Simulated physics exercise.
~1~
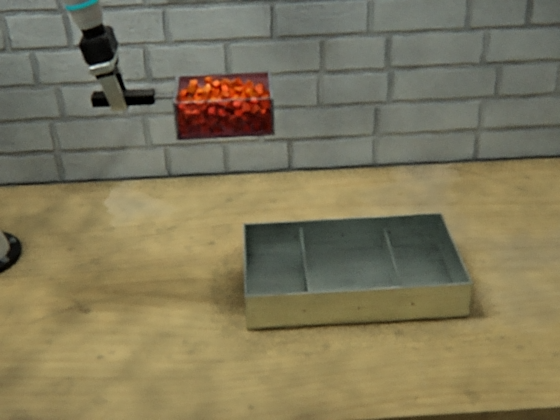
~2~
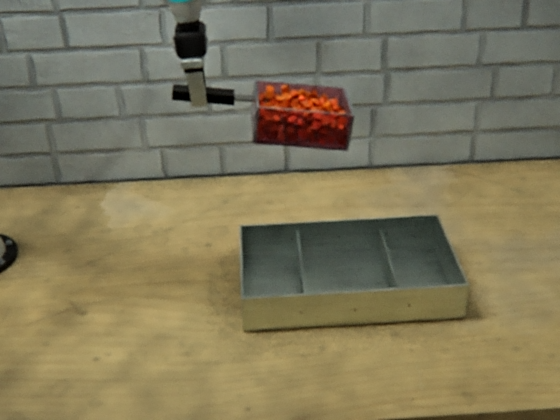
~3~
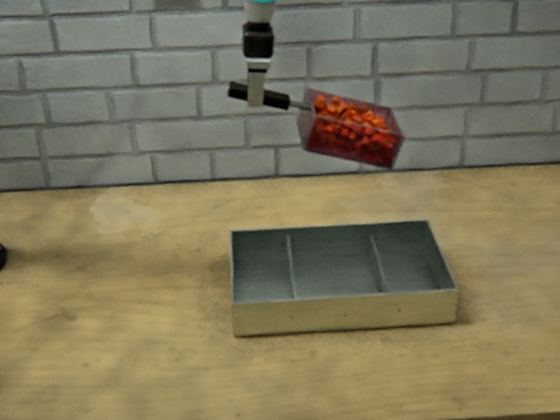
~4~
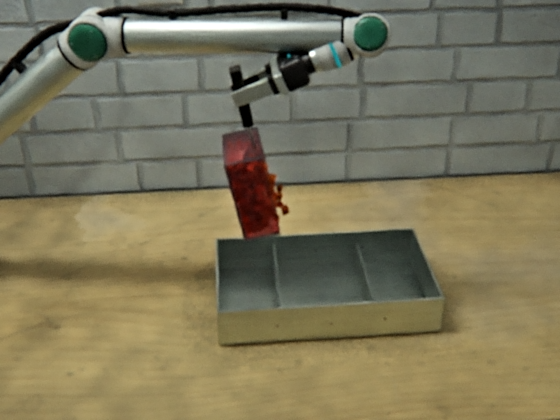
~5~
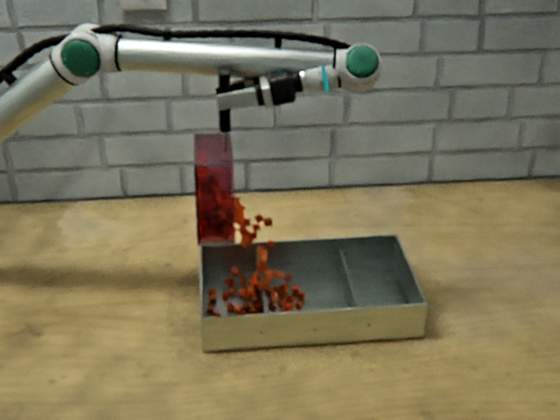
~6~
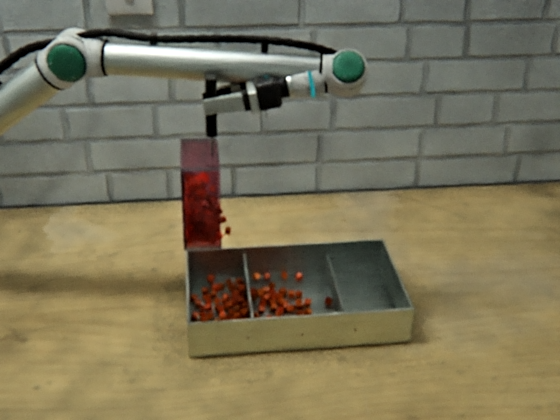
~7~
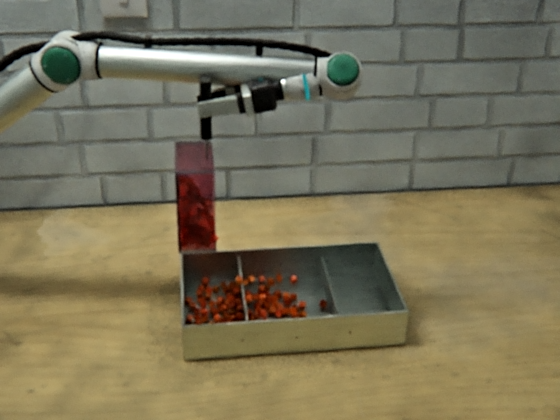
A robot arm carries a clear reddish box of orange-red diced pieces rightward above a light wooden table, seen from the front and slightly above against a grey brick wall. Below sits an open grey metal tray split by two cross walls into three parts. The box begins to tip, then swings back left until it hangs upright, open end down, over the tray's left end. Pieces tumble out into the left and middle parts. The flow dwindles and stops, leaving small heaps in both, the right part empty, and many pieces still inside the box.
